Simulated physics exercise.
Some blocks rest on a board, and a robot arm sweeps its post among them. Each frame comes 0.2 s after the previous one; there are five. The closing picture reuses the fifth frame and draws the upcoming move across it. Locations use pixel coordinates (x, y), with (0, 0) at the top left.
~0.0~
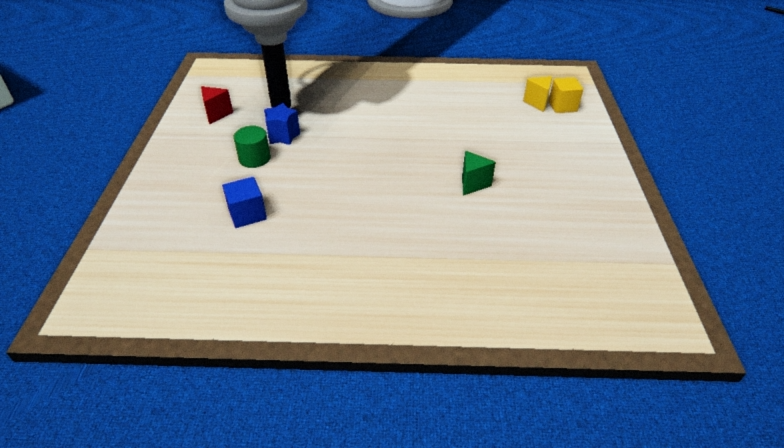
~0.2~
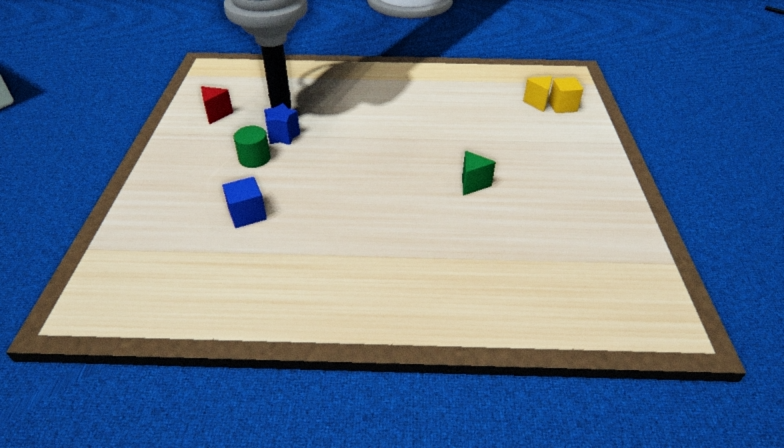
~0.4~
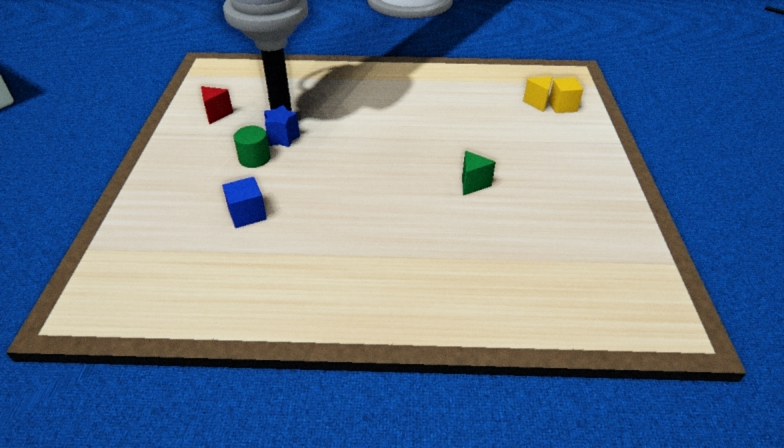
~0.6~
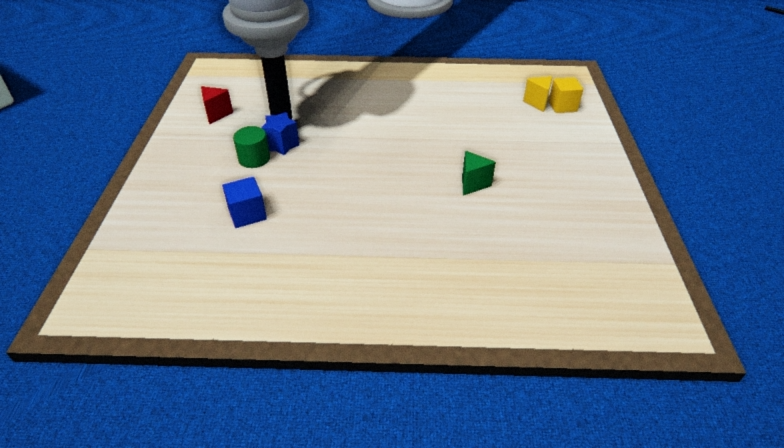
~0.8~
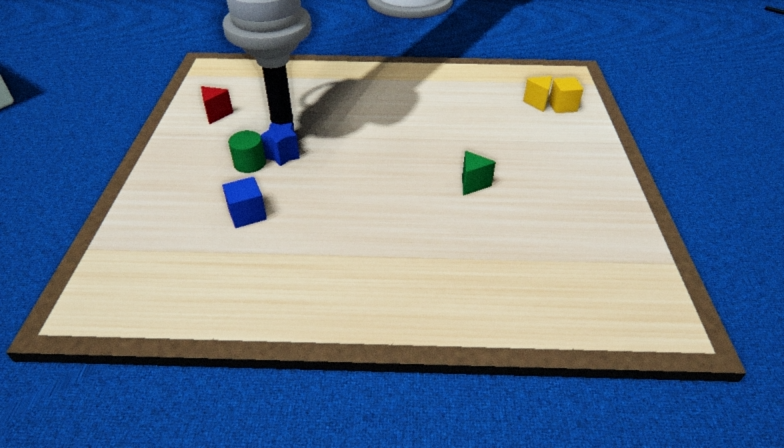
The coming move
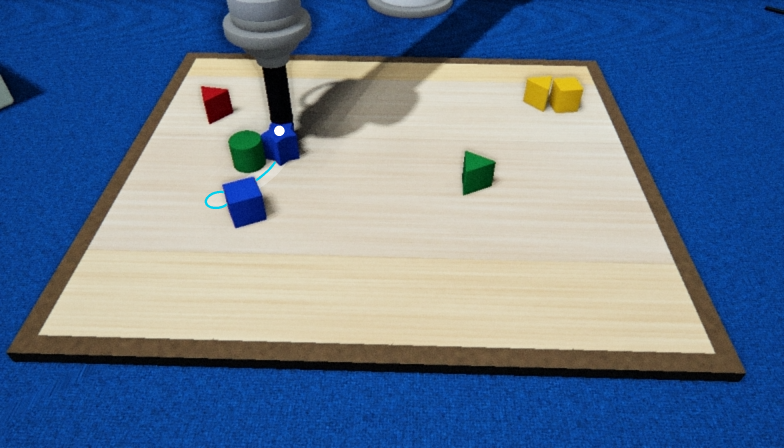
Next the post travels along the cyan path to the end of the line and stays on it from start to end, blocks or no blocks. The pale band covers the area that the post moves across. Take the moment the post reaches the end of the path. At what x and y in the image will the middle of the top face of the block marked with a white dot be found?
In the picture, it is at (265, 168).
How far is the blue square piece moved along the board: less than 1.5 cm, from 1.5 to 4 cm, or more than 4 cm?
Verdict: Less than 1.5 cm.
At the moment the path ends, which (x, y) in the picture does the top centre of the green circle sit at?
So, by the moment the path ends, you'll find the top centre of the green circle at (229, 147).
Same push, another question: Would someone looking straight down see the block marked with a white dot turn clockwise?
No, that is not what happens.
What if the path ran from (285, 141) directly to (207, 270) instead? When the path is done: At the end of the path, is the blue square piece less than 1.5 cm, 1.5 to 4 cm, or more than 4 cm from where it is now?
It will move more than 4 cm.
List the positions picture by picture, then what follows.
Lower end of the post (281, 106), tops of blocks, blue square piece (242, 189), green circle (250, 134), blue star-shaped block (279, 112), in the first picture.
Post (281, 108), blocks as before, in the second picture.
Post (282, 112), blue star-shaped block (279, 114), in the third picture.
Post (282, 120), blue star-shaped block (278, 121), in the fourth picture.
Post (284, 130), blue square piece (242, 189), green circle (245, 139), blue star-shaped block (279, 131), in the fifth picture.
The drawn path runs from (285, 141) through (275, 162) and (252, 183) to (218, 200); the dot is on the blue star-shaped block.
What follows on the original path. One third of the way, post (273, 152); green circle (242, 141); blue star-shaped block (272, 153), turned 15° anticlockwise.
Two thirds of the way, post (250, 172); blue square piece (241, 192), turned 15° clockwise; green circle (229, 147); blue star-shaped block (266, 168), turned 50° anticlockwise.
At the end, post (215, 188); blue square piece (241, 193), turned 15° clockwise; green circle (229, 147); blue star-shaped block (265, 168), turned 60° anticlockwise.
